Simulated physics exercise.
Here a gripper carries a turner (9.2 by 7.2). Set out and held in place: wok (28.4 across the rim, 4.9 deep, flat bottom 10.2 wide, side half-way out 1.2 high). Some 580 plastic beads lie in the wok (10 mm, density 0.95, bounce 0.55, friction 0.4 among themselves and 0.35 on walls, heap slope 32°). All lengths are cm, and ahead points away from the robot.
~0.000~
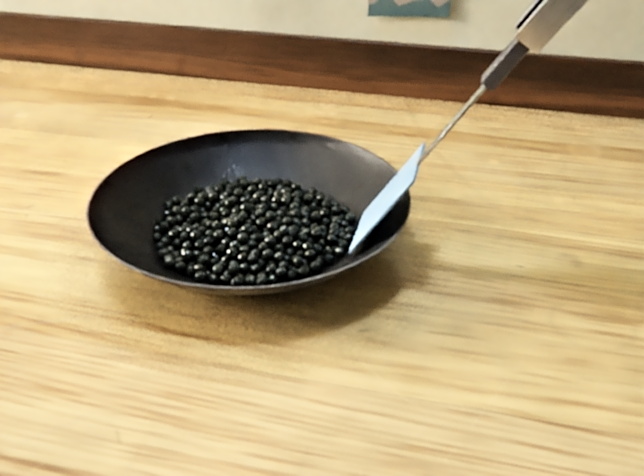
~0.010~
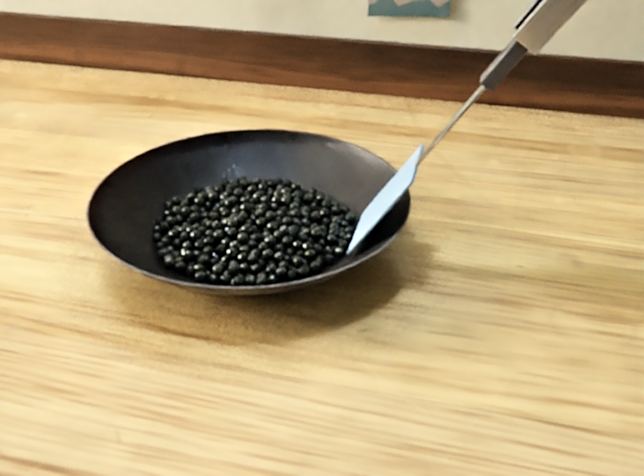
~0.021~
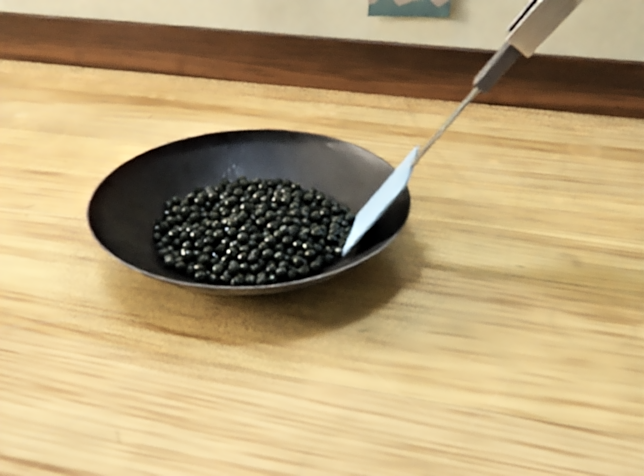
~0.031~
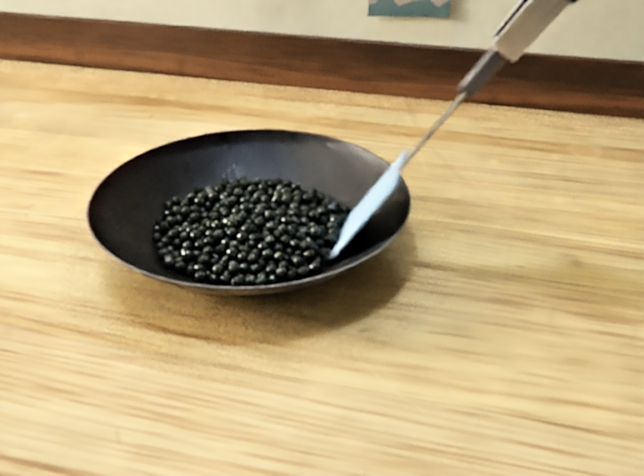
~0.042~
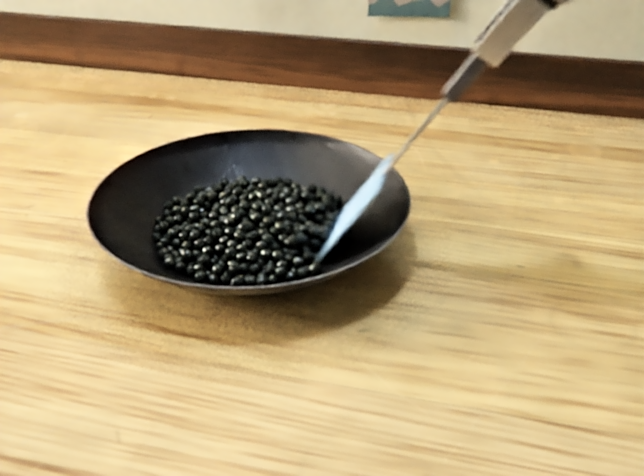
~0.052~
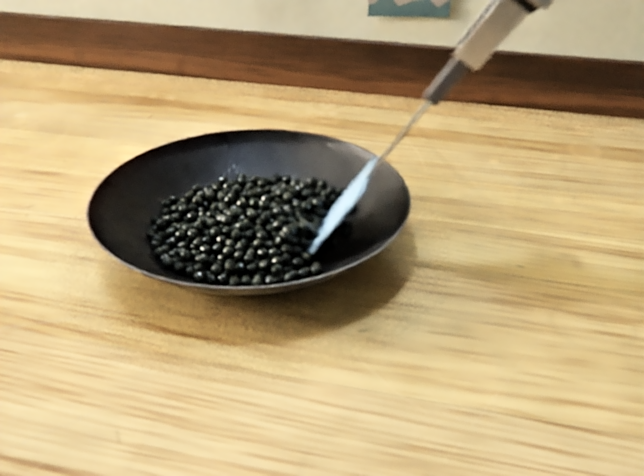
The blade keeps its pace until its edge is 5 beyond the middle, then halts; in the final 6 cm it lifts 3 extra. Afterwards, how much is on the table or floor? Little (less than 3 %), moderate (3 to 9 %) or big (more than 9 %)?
A big share, more than 9 %, ends on the table or floor.
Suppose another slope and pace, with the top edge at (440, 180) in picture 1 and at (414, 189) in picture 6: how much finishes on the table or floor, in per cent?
About 0 per cent.
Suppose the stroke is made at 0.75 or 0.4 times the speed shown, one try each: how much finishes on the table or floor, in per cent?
About 5 and 0 per cent.
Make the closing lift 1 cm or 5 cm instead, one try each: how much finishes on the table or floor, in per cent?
Some 5 and 10 per cent.
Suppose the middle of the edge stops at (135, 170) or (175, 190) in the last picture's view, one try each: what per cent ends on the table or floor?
Some 35 and 25 per cent.
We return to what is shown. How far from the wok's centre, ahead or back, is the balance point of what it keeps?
About 4.0 cm ahead.
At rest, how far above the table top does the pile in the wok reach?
Some 5.0 cm.
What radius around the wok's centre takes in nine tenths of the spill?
Roughly 90 cm.
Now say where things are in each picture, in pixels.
The turner top edge at (420, 161), sloping 57°; upper third of the load around (253, 221), from x 160 to 350, top at y 180; 578 in the wok, in the first frame.
The turner top edge at (419, 162), sloping 57°; upper third of the load around (253, 221), from x 160 to 350, top at y 180, in the second frame.
The turner top edge at (413, 164), sloping 57°; upper third of the load around (253, 221), from x 160 to 350, top at y 180, in the third frame.
The turner top edge at (401, 167), sloping 57°; upper third of the load around (254, 221), from x 160 to 345, top at y 180, in the fourth frame.
The turner top edge at (386, 171), sloping 57°; upper third of the load around (257, 218), from x 155 to 345, top at y 180, in the fifth frame.
The turner top edge at (370, 173), sloping 57°; upper third of the load around (257, 215), from x 150 to 350, top at y 180; 578 in the wok, in the sixth frame.
After 0.08 s, sloping 57°, highest piece 6 above the table; 578 in the wok.
After 0.10 s, sloping 57°, highest piece 8 above the table; 578 in the wok.
After 0.32 s, sloping 57°, highest piece 7 above the table; 505 in the wok, 56 on the table or floor, 17 on the blade or in flight.
After 1.37 s, sloping 57°, highest piece 5 above the table; 505 in the wok, 73 on the table or floor.
In the end, 505 in the wok, 73 on the table or floor. That is 13 % on the table or floor.
